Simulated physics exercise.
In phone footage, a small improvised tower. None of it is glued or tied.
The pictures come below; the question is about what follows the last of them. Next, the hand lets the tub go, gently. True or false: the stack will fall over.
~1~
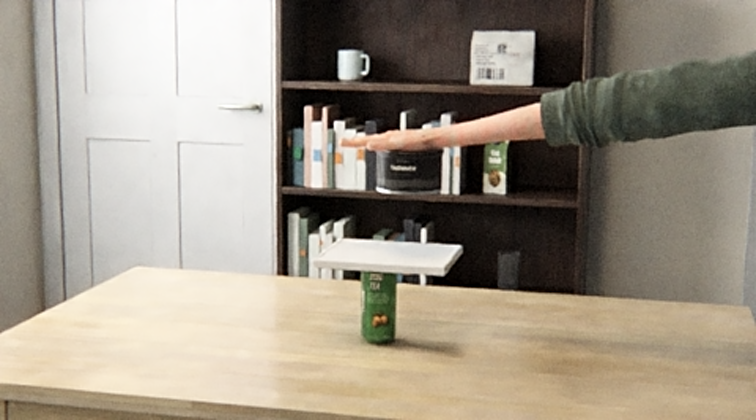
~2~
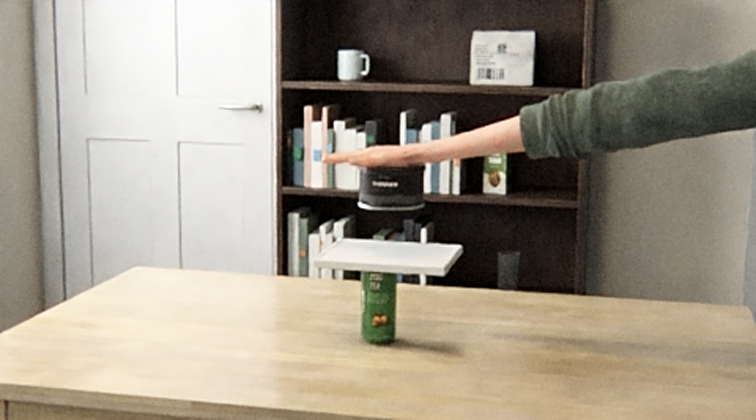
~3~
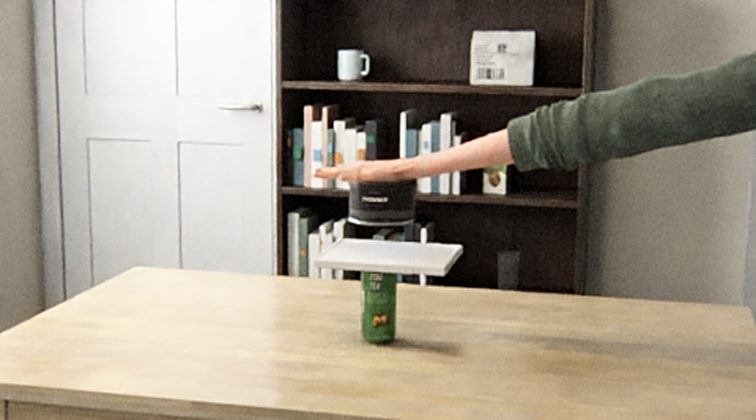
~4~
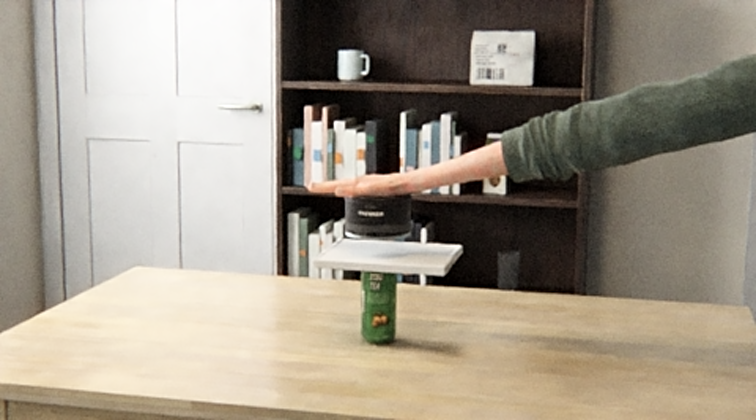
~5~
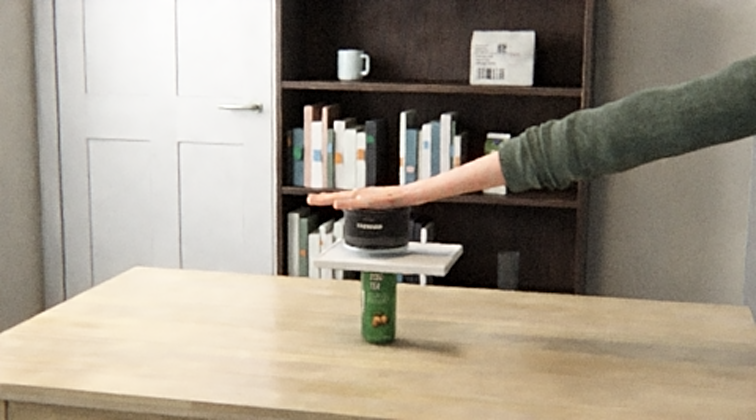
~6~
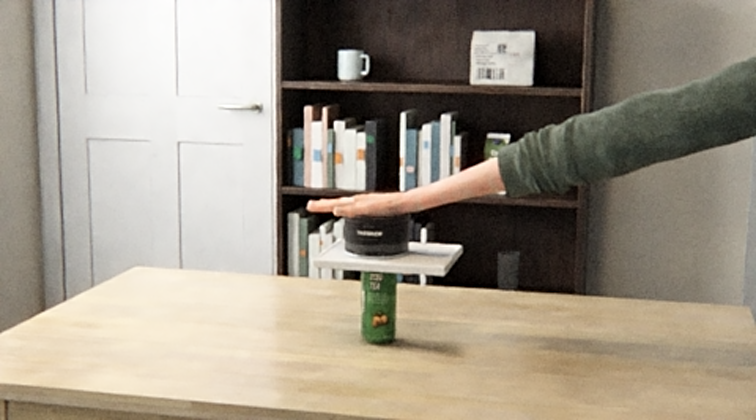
False.
Then, 0.30 s later than the last frame, all is still.
Then, 0.70 s later than the last frame, black tub resting near (377, 233).
When it is over, all 3 as before. End places, in pixels of the last picture, black tub near (377, 233). The stack stays up.
